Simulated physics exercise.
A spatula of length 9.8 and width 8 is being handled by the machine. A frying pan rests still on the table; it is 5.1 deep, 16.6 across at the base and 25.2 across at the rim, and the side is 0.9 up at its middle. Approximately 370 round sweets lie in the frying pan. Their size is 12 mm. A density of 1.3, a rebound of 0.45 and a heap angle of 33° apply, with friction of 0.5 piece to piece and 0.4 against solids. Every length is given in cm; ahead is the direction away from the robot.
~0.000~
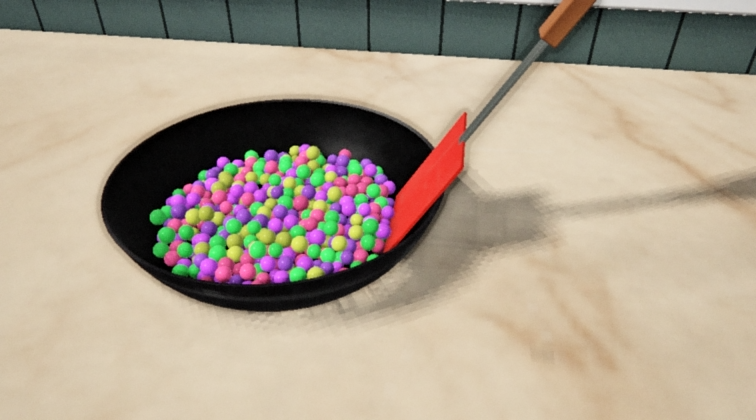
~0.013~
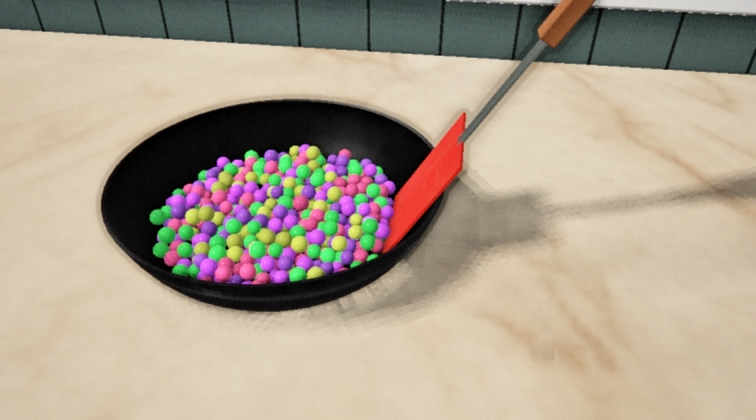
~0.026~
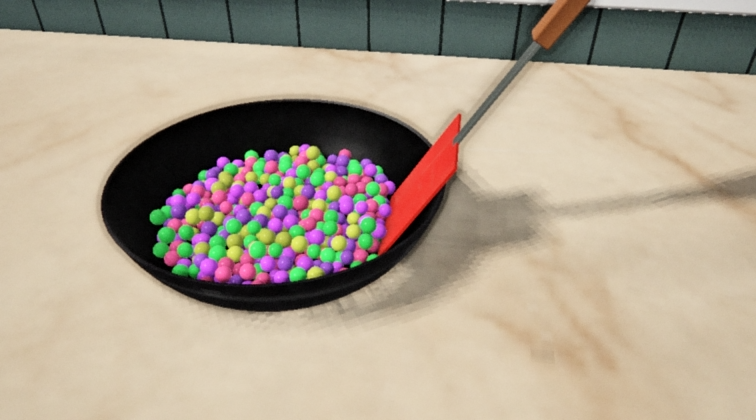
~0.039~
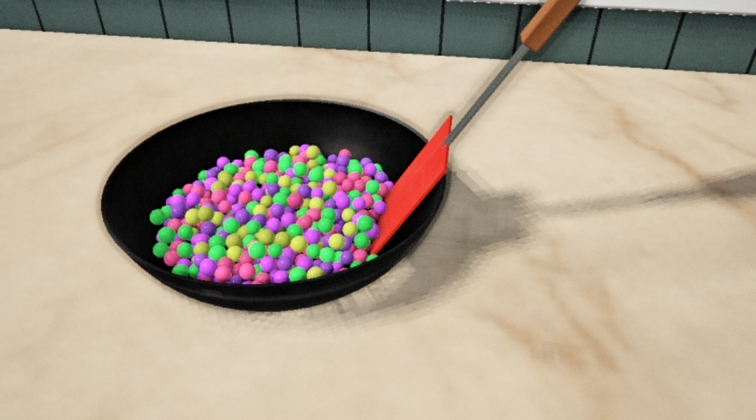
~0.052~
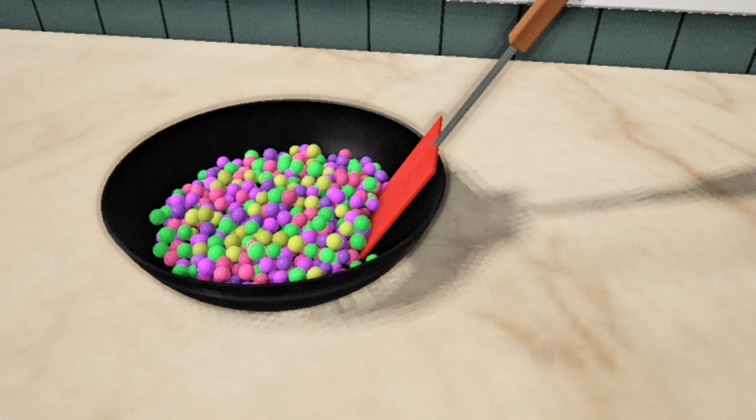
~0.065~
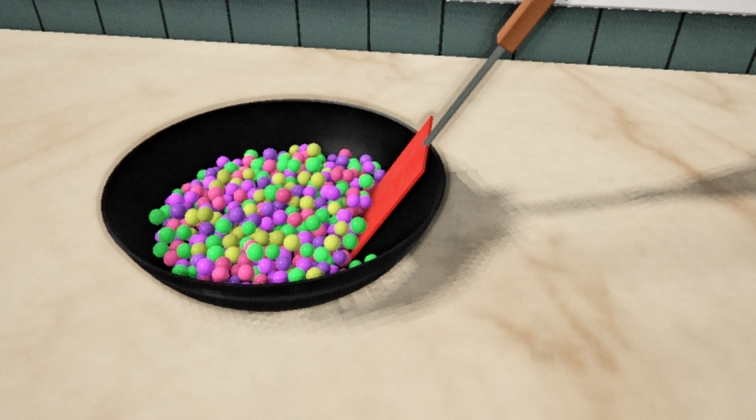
On a marble counter, a red spatula slides slowly left through colourful balls in a black pan.
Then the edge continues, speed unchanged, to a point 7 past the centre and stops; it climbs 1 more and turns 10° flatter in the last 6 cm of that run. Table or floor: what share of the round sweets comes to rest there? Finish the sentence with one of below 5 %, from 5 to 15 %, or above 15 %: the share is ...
The share is below 5 %.
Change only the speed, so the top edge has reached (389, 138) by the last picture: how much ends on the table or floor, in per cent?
I'd say around 5 per cent.
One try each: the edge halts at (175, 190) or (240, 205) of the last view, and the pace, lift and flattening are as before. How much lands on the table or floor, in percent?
Estimates, in order: 10 % and 0 %.
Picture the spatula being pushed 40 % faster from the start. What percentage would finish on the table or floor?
Then around 0 percent would finish on the table or floor.
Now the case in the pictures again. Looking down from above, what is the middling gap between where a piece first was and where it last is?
Level distance of roughly 3 cm.
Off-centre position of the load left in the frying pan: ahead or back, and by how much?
Offset: About 4.5 cm, ahead.
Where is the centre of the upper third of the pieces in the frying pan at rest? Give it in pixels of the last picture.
I'd put it close to (180, 178).
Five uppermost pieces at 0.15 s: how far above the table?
4 cm.
By 0.15 s, sloping 59°, highest piece 4 above the table; 372 in the frying pan.
By 0.24 s, sloping 55°, highest piece 5 above the table; 372 in the frying pan.
By 0.48 s, sloping 49°, highest piece 6 above the table; 369 in the frying pan, 2 on the table or floor, 1 on the blade or in flight.
By 1.53 s, sloping 49°, highest piece 6 above the table; 369 in the frying pan, 3 on the table or floor.
Final count, 369 in the frying pan, 3 on the table or floor. That is 1 % on the table or floor.
